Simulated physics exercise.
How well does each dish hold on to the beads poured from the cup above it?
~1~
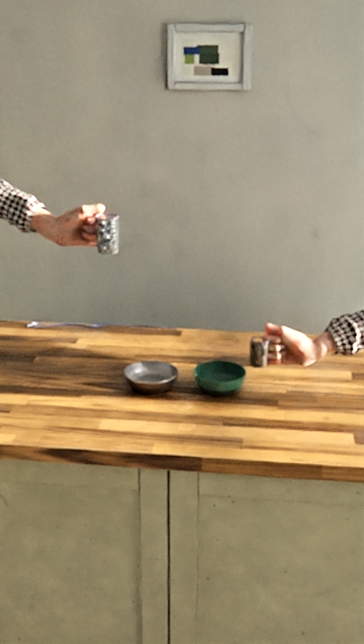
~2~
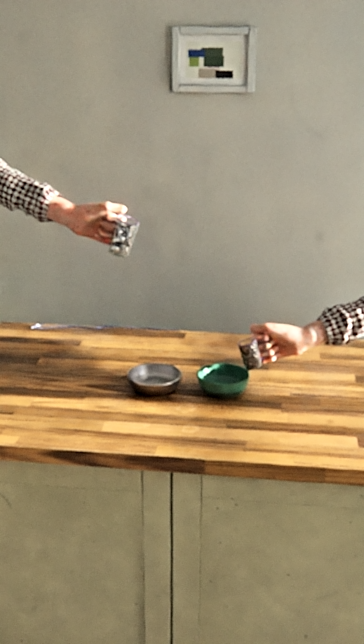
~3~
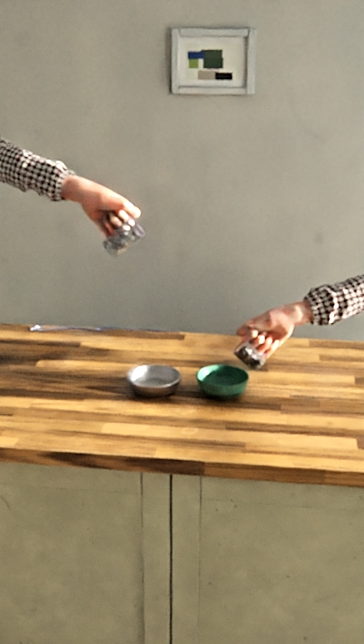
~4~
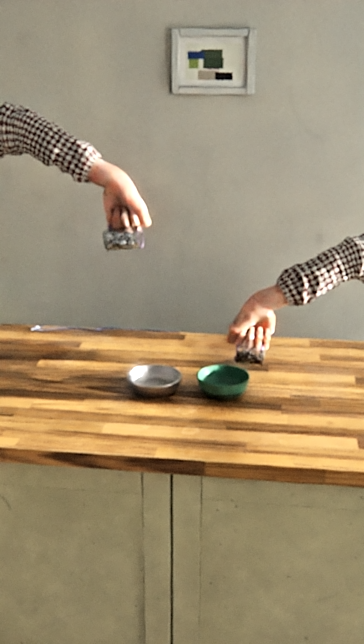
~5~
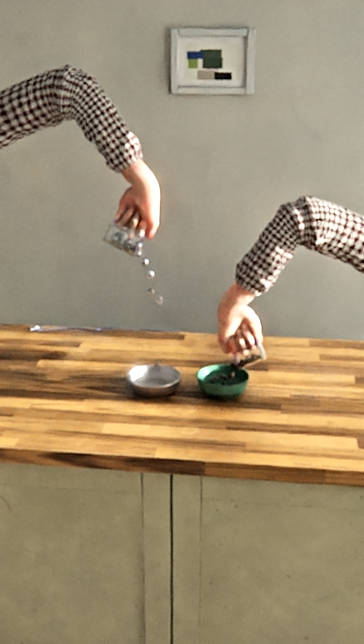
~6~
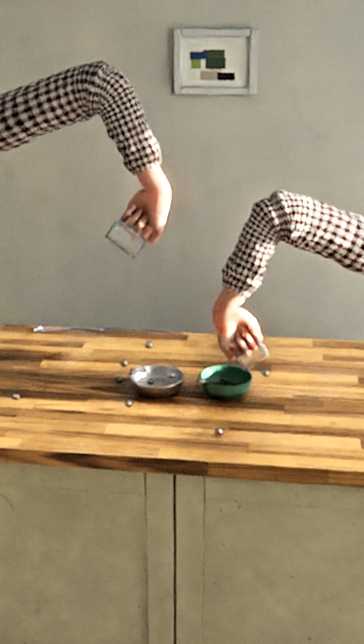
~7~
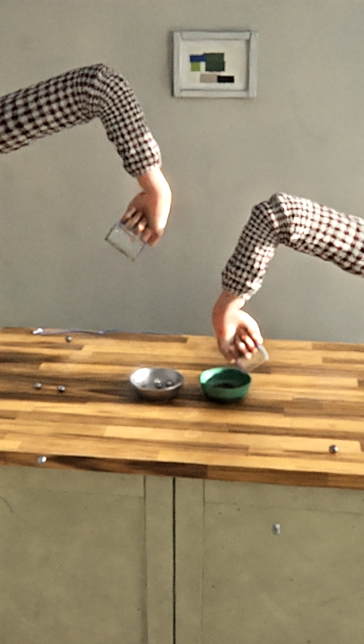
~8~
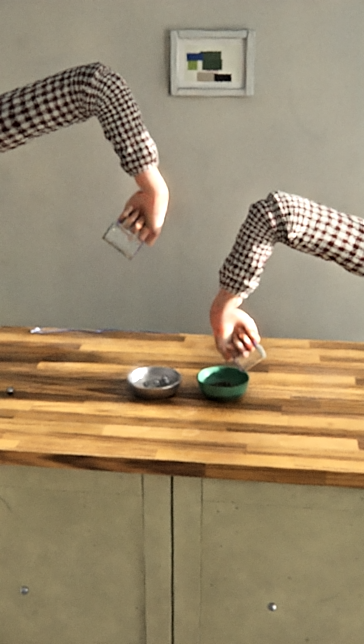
The grey dish on the left keeps only some of its beads, with several getting away across the counter and off it. The green dish on the right catches all of its cupful.
